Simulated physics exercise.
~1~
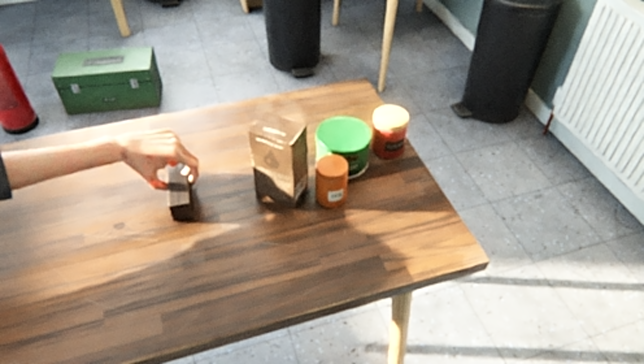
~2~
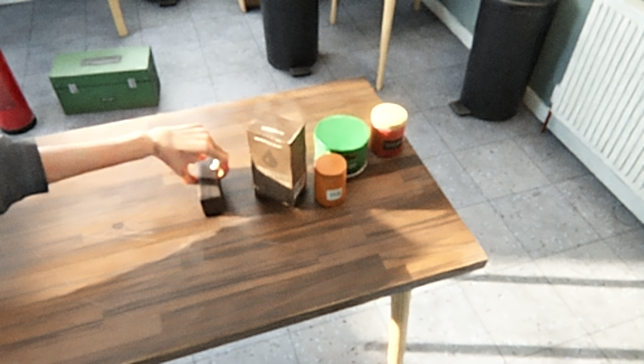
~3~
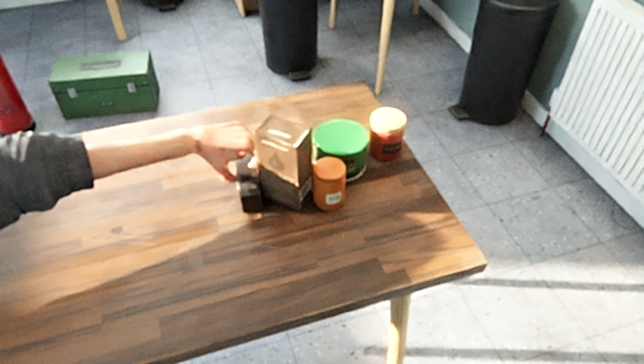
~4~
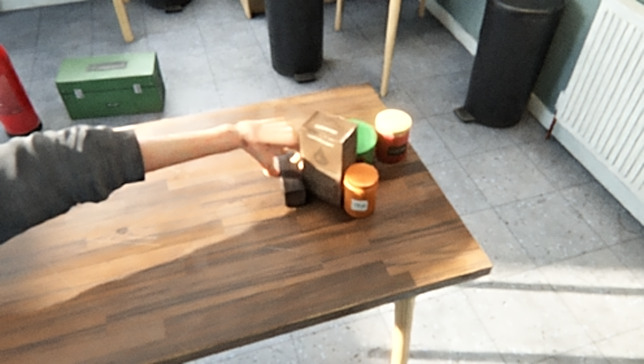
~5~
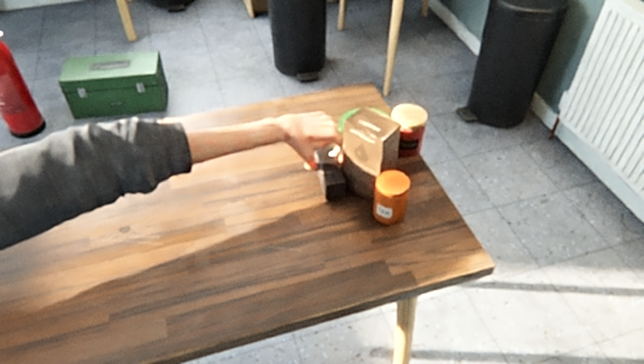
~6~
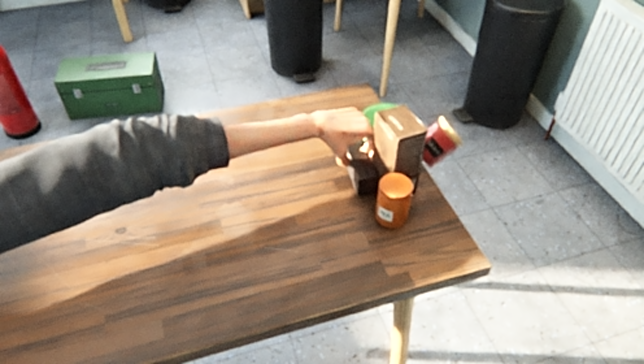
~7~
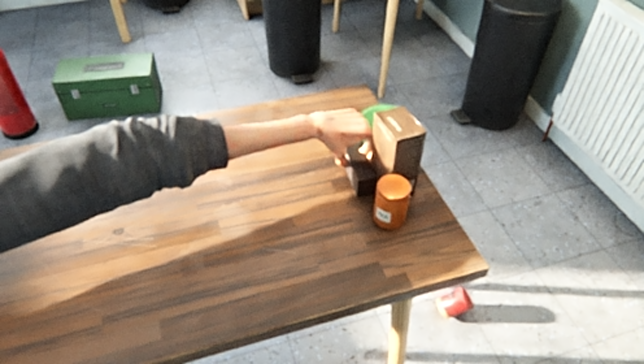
A red jar was knocked off the end of a wooden table and landed on the floor as a hand slid a dark block rightward, pushing along a brown carton, an orange jar and a green tub, which all stayed on the table.
